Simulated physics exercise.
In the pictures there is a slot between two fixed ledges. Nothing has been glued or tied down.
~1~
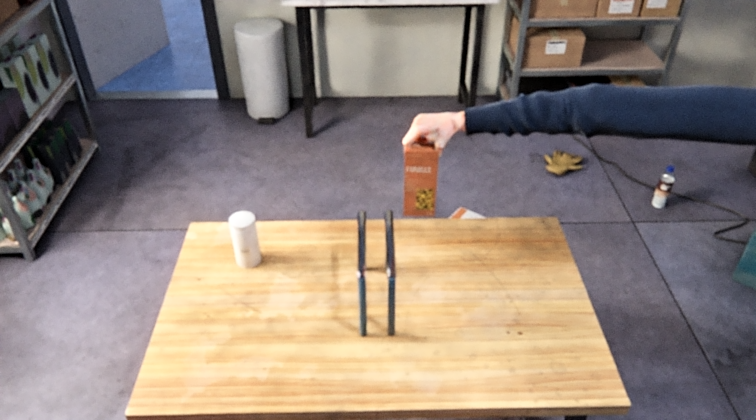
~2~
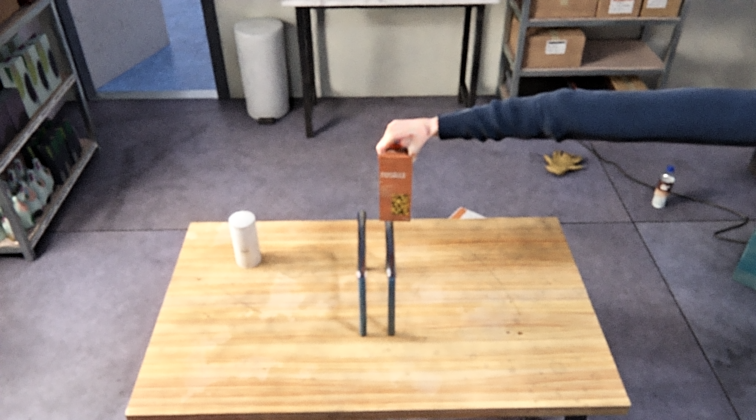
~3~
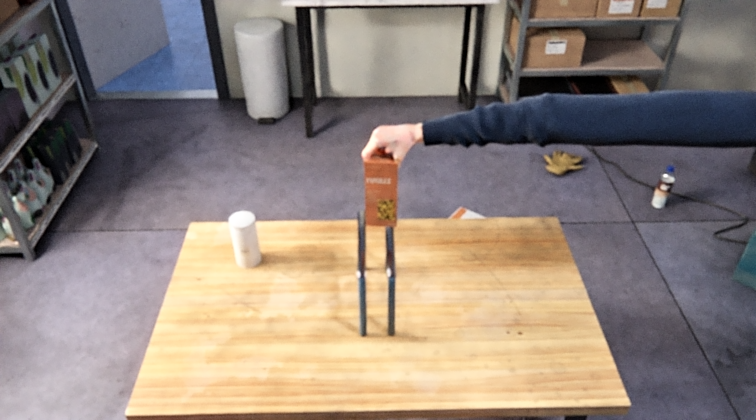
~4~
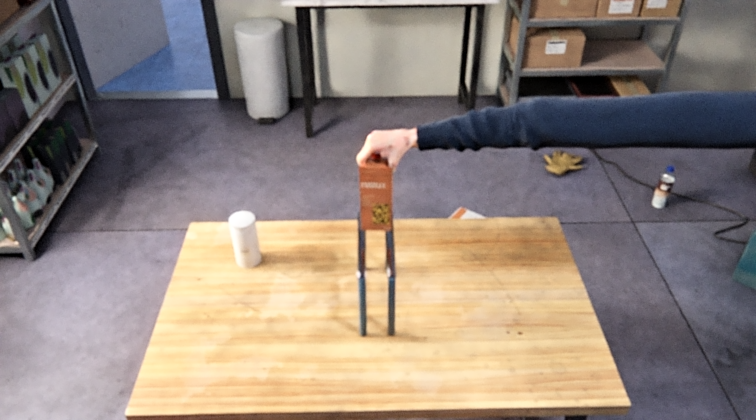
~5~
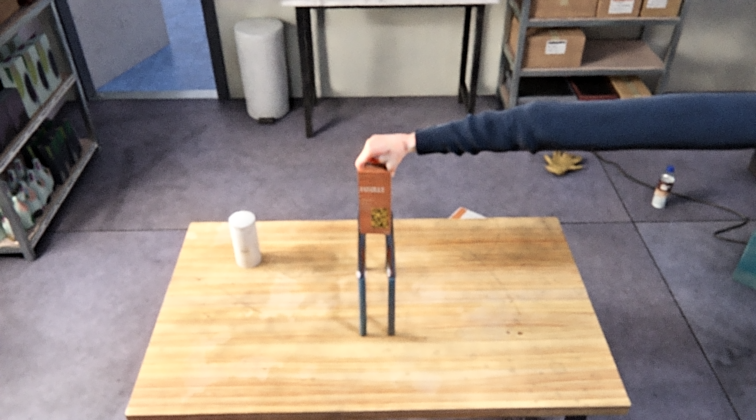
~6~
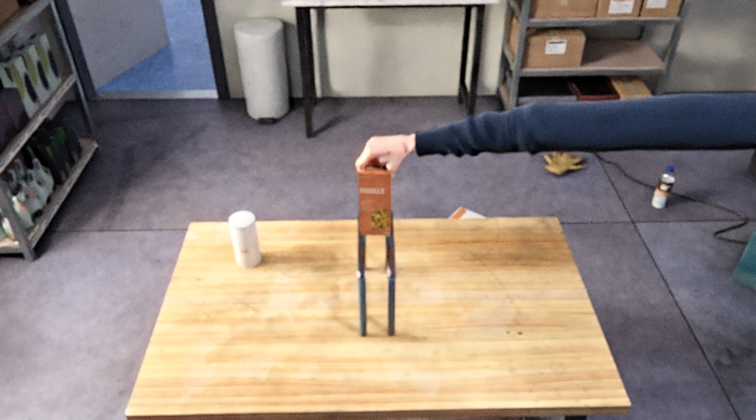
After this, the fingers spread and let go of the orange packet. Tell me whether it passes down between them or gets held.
It is trapped.
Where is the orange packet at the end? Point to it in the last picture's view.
End position, last frame: About (375, 211).
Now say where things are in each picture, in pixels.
Being brought over the gap; orange packet (420, 181); white jar (246, 240), in the first picture.
Being brought over the gap; orange packet (396, 186); white jar (246, 240), in the second picture.
Being brought over the gap; orange packet (382, 192); white jar (246, 240), in the third picture.
Being brought over the gap; orange packet (376, 196); white jar (246, 240), in the fourth picture.
Poised above the slot; orange packet (375, 200); white jar (246, 240), in the fifth picture.
Poised above the slot; orange packet (375, 201); white jar (246, 240), in the sixth picture.
Then, 0.20 s later than the last frame, orange packet moved a little near (375, 211).
Then, 1.10 s later than the last frame, orange packet resting near (375, 211).
When it is over, both as before. End places, in pixels of the last picture, orange packet near (375, 211). The packet stays on top.
